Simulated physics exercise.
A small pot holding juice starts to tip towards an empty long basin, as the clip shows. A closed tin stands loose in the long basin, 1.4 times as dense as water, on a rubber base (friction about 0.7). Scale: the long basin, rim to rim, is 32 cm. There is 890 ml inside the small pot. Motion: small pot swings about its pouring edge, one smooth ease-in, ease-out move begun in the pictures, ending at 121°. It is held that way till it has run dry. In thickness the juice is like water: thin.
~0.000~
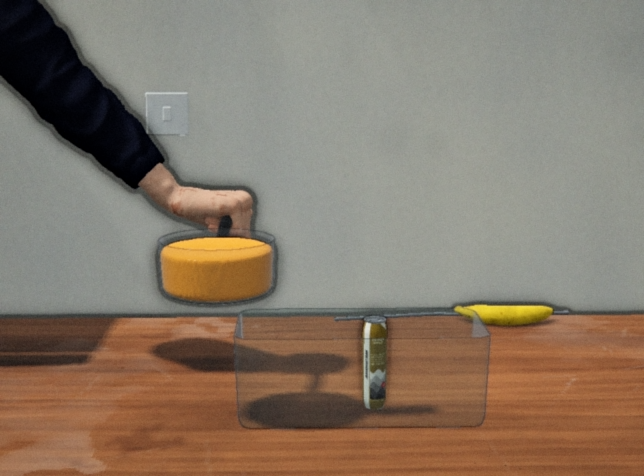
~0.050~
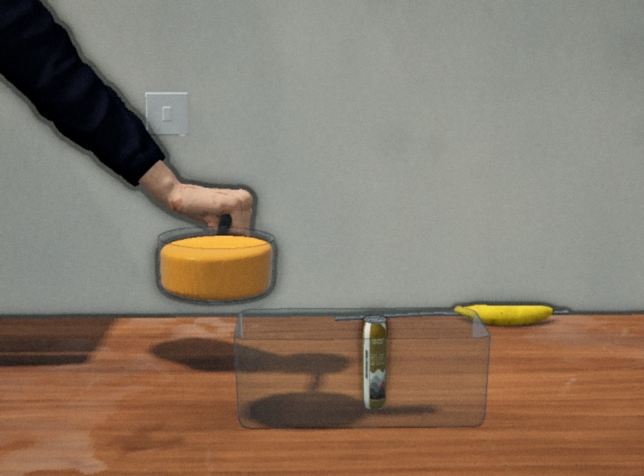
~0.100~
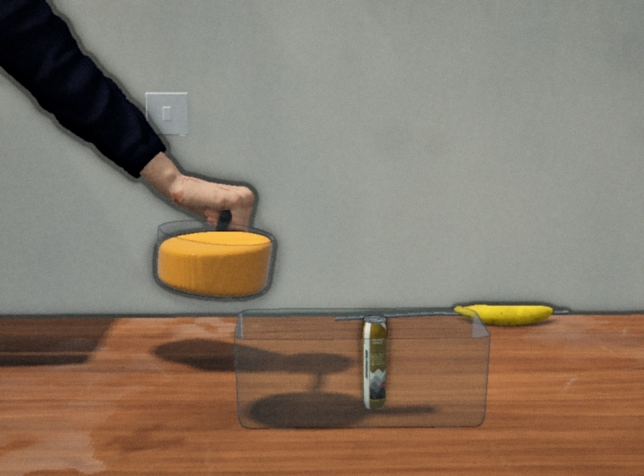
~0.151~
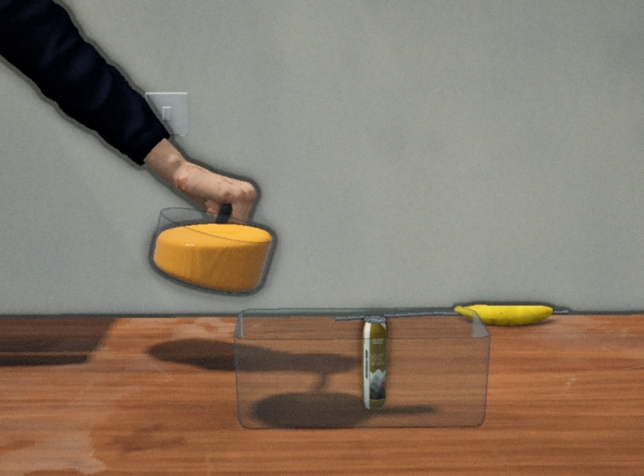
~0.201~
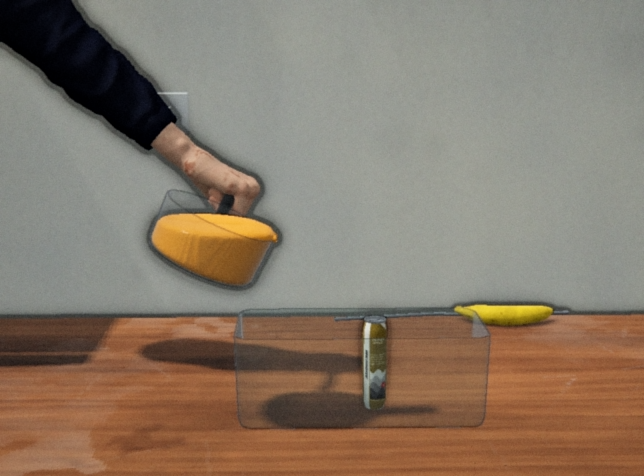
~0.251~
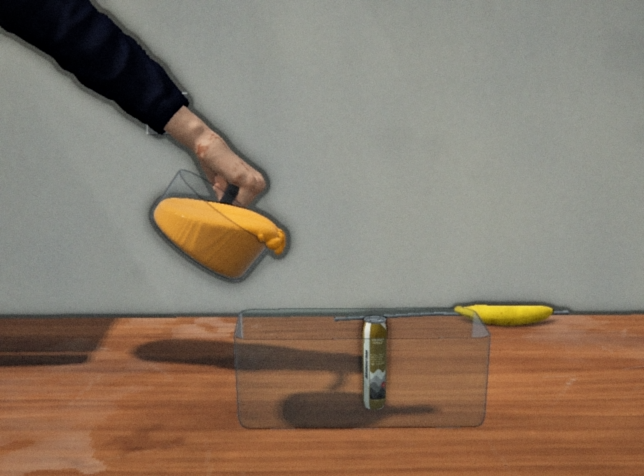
Above a clear basin with a small tin inside on a wooden table, a hand held a small pot of orange juice level, then tilted it rightward until the juice bulged over its rim.
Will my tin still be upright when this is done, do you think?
It is tipped.
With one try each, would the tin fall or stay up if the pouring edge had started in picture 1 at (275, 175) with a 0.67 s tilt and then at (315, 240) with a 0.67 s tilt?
Run one: It does not tip. Run two: It does not tip.
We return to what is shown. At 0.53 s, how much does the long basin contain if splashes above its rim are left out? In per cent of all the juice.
I'd put it near 18 percent.
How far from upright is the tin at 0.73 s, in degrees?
Tilt: Around 30°.
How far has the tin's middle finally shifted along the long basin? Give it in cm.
The middle of the tin ends some 7.5 cm along the basin.
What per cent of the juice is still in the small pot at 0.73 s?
Around 0 in a hundred is still there.
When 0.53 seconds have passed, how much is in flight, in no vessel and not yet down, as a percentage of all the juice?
Close to 60 per cent, I'd say.
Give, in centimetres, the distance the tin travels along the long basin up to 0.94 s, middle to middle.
Near 7 cm of travel.
After 0.53 s the tilt is 108° and 21 per cent is still to pour; the tin stands where it began.
After 0.73 s the tilt is 121° and 0 per cent is still to pour; the tin leans 32°.
After 0.94 s the tilt is 121° and 0 per cent is still to pour; the tin lies on its side.
After 1.17 s the tilt is 121° and 0 per cent is still to pour; the tin lies on its side.
In the end the tin lies on its side.
